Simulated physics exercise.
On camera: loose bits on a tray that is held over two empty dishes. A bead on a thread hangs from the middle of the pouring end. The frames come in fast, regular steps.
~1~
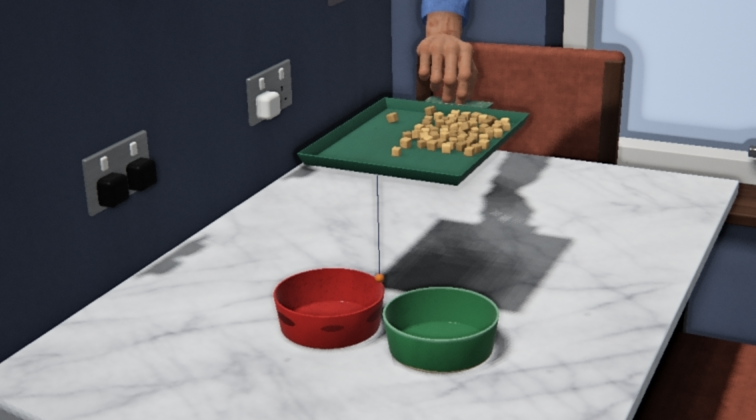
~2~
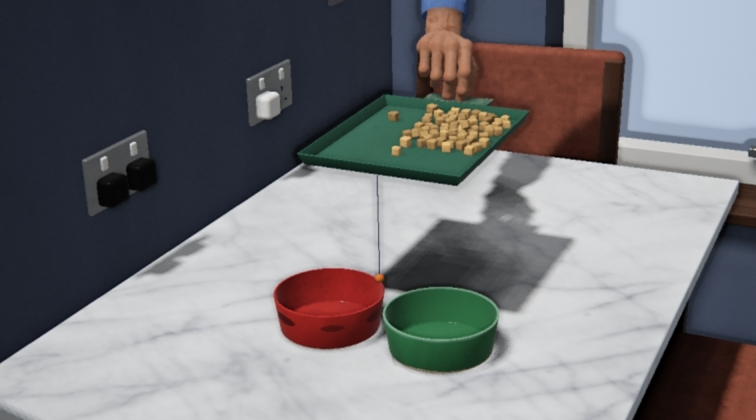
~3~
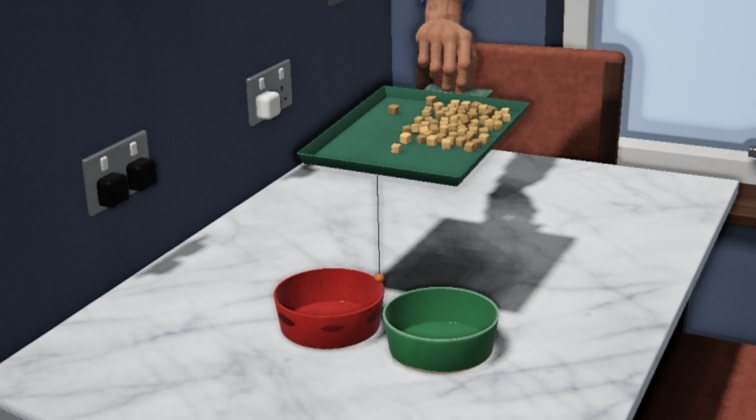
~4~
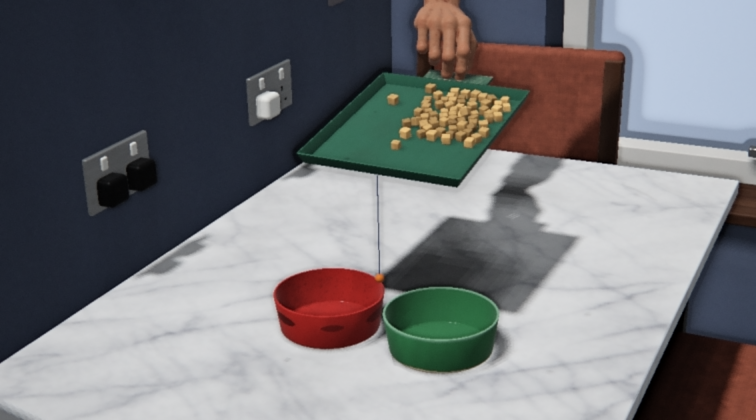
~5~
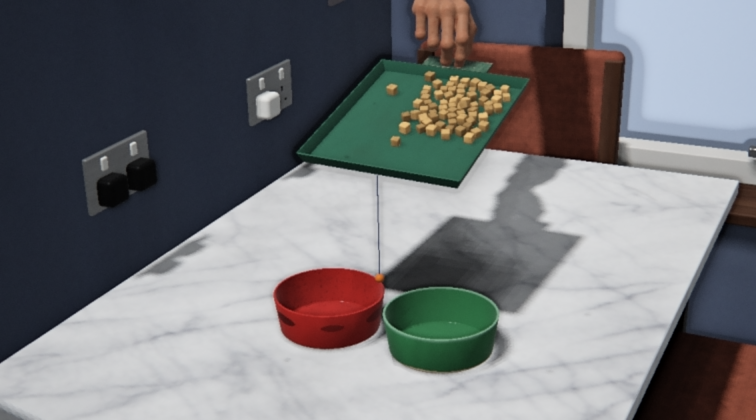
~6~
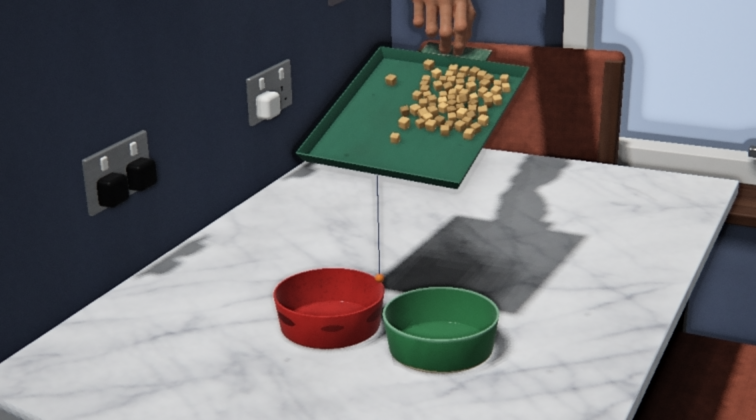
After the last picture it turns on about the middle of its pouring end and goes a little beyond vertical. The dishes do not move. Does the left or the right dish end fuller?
More goes to the right-hand dish.
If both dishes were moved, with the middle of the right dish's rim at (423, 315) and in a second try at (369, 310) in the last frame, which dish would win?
First the right-hand dish, then the right-hand dish.
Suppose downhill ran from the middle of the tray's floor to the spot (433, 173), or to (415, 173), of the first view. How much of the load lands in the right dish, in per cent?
About 90 and 90 per cent.
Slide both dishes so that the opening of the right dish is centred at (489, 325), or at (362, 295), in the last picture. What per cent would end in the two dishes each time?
First some 80, then 30 per cent.
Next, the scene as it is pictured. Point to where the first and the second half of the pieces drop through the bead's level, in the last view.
At about (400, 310), then at (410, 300).
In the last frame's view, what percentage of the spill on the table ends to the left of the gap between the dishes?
Close to 80 per cent.
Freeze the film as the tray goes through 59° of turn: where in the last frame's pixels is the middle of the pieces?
At about (418, 175).
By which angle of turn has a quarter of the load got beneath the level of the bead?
Around 70° of tilt.
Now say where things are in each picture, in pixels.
The first frame shows corners of the pouring end at (304, 153) and (457, 174), level; middle of the load at (453, 132), small wooden cubes; left dish at (304, 330); right dish at (419, 353); bead on its thread at (380, 278).
The second frame shows corners of the pouring end at (304, 153) and (457, 174), level; middle of the load at (453, 130).
The third frame shows corners of the pouring end at (303, 152) and (457, 175), tipped barely, lowest at the right corner; middle of the load at (453, 124).
The fourth frame shows corners of the pouring end at (303, 152) and (457, 176), tipped a little, lowest at the right corner; middle of the load at (453, 116).
The fifth frame shows corners of the pouring end at (303, 151) and (457, 177), tipped a little, lowest at the right corner; middle of the load at (452, 107).
The sixth frame shows corners of the pouring end at (302, 151) and (456, 179), tipped clearly, lowest at the right corner; middle of the load at (452, 99); left dish at (304, 330); right dish at (419, 353).
Soon, tray tipped steeply; about two thirds on the tray; about a third in the air.
A while on, tray tipped right over; a small part on the tray; about a third in the right dish; a small part in the left dish; about a quarter outside both; about a quarter in the air.
Towards the end, tray tipped past a quarter turn; about two thirds in the right dish; a small part in the left dish; about a quarter outside both.
Finally, tray tipped past a quarter turn; about two thirds in the right dish; a small part in the left dish; about a quarter outside both.
